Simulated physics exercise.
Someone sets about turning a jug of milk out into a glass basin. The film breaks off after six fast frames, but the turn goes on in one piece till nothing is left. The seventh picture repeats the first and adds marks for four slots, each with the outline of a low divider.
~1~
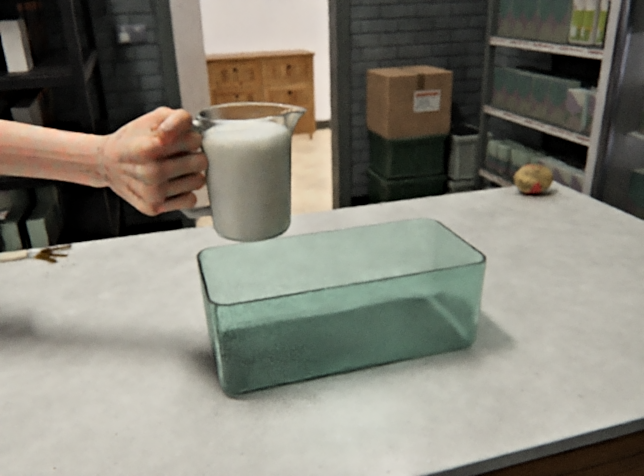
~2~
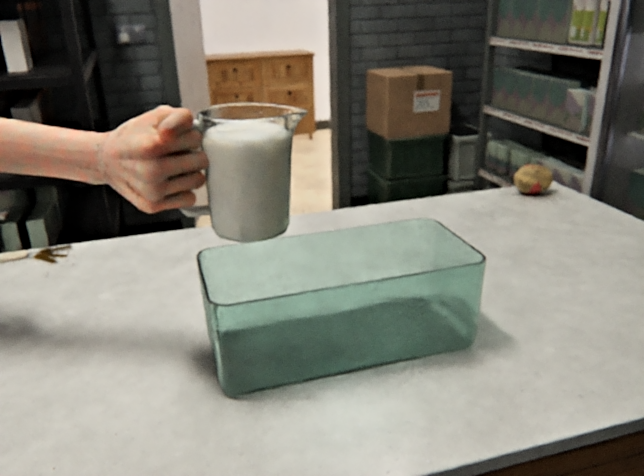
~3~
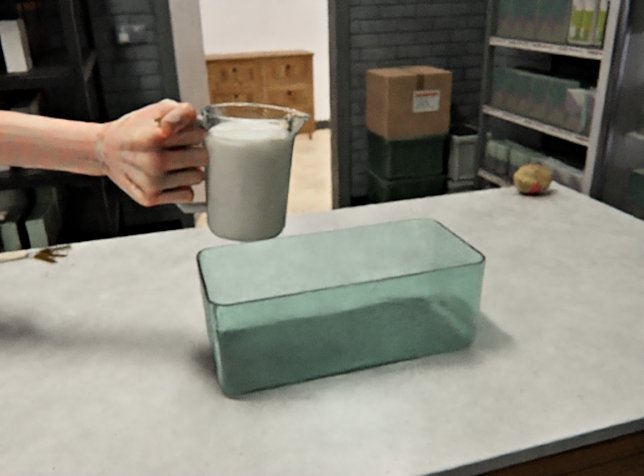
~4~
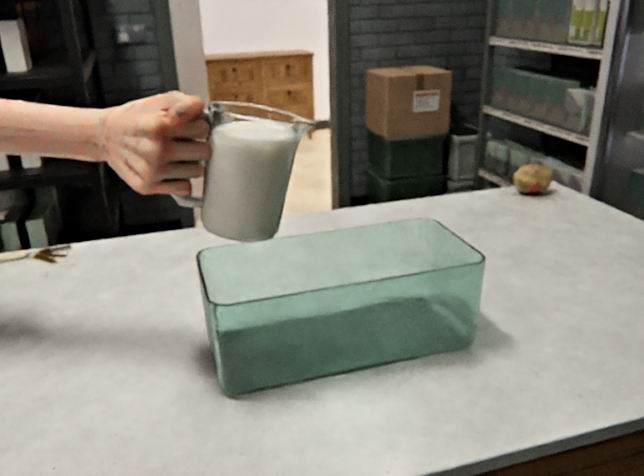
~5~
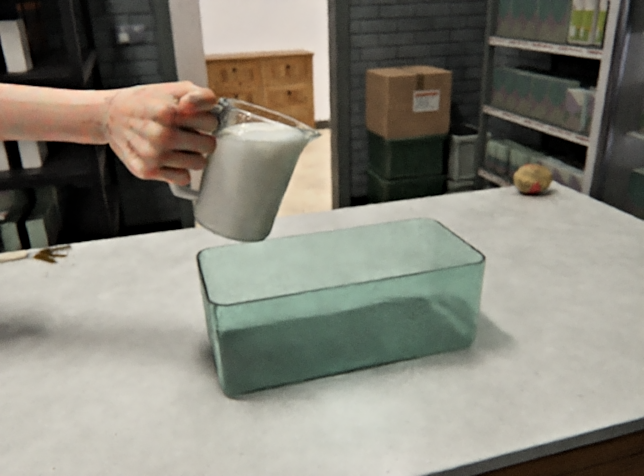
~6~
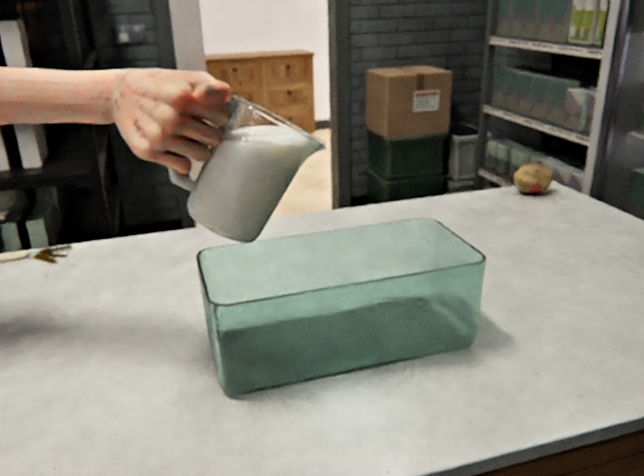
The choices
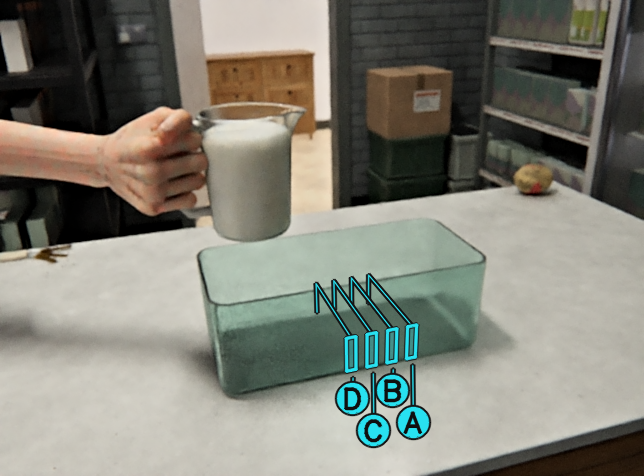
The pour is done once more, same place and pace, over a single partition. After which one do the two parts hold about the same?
The best position is B.
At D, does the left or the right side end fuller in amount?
More ends on the right.
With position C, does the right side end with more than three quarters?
Yes, it does.
On the marked copy, A at (412, 365); B at (393, 369); C at (373, 373); D at (353, 377).
Choosing A, about 94 % ends left of the wall and 4 % right of it.
Choosing B, about 54 % ends left of the wall and 46 % right of it.
Choosing C, about 12 % ends left of the wall and 87 % right of it.
Choosing D, about 4 % ends left of the wall and 95 % right of it.
